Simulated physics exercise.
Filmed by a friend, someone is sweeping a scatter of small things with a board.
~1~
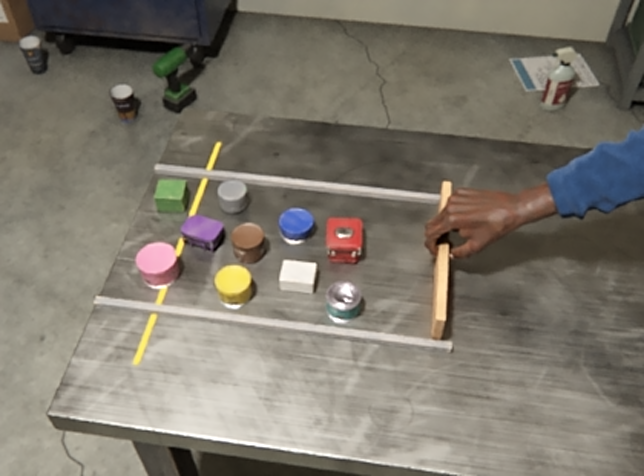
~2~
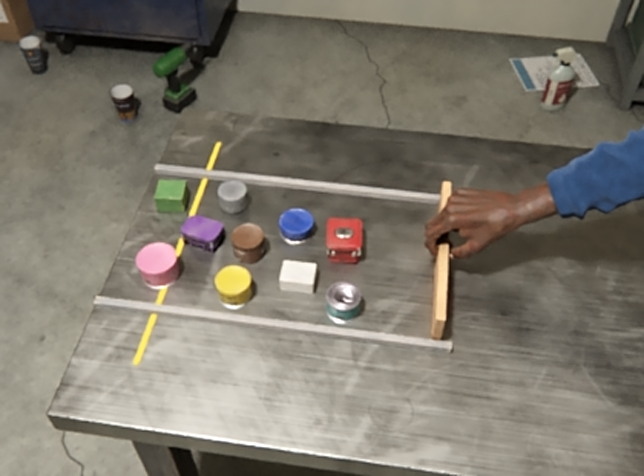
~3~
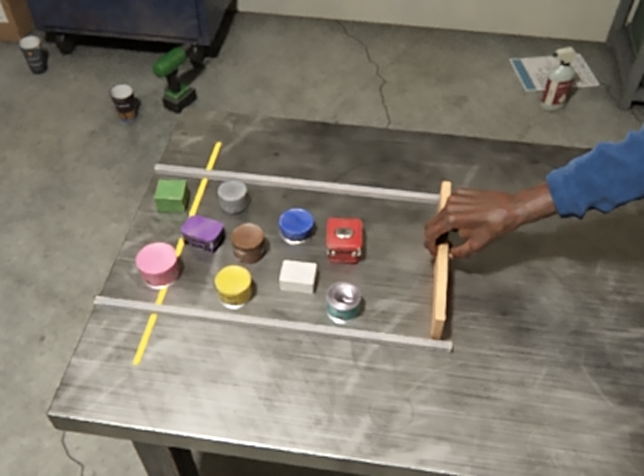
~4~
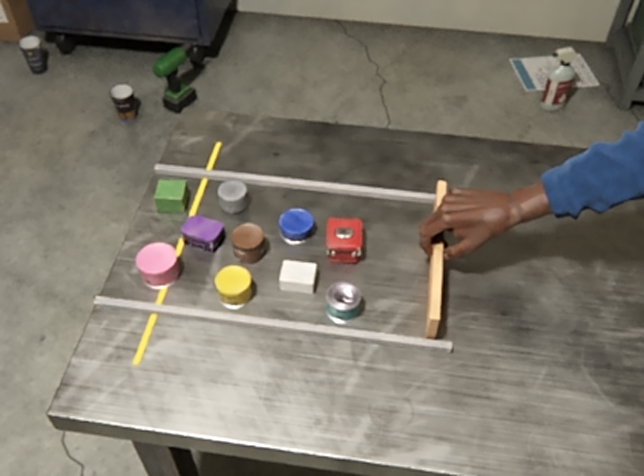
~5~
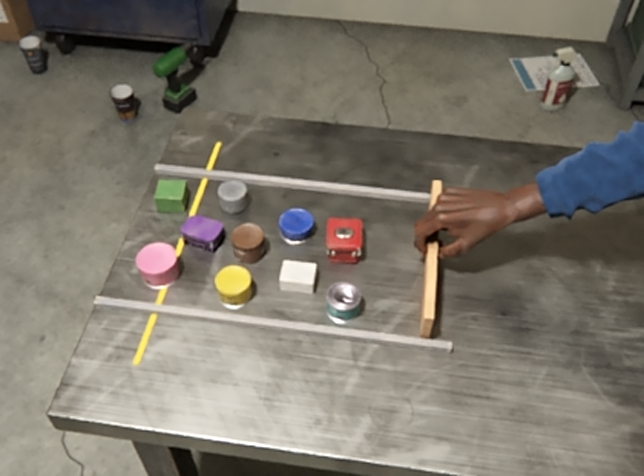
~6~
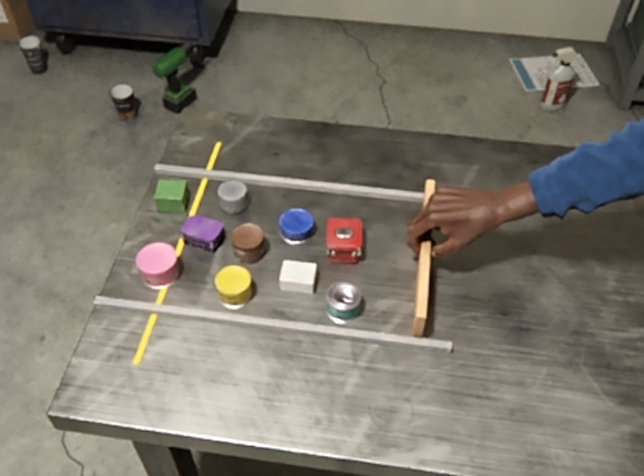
We see a hand holding a wooden board upright on a dark table, beside small colourful tins and blocks lying between two rails. After staying still at first, the hand slides the board slightly left, and the objects remain unmoved.
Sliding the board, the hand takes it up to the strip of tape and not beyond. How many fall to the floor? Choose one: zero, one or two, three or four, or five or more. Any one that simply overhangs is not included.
One or two.
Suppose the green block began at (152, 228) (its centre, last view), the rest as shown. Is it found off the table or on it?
From that start, the object then does not stay.
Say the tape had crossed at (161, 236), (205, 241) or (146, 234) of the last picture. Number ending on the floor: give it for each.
Try 1: 6; try 2: 0; try 3: 6.
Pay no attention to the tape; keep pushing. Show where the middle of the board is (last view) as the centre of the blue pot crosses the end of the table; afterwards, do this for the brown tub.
About (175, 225), and (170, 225) for the other.
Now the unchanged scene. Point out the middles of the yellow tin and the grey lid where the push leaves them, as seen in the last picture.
One ends up near (111, 281) and the other near (183, 191).
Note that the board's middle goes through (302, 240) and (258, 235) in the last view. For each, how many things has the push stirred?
By then 4, and later 7.
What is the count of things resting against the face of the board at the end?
4.
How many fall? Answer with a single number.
The answer is exactly 2.
Soon after, none off yet; green block at rest near (172, 196); pink tin at rest near (159, 266); purple case at rest near (203, 234).
In the end, the number that fall off is one or two; gone, purple case and pink tin.
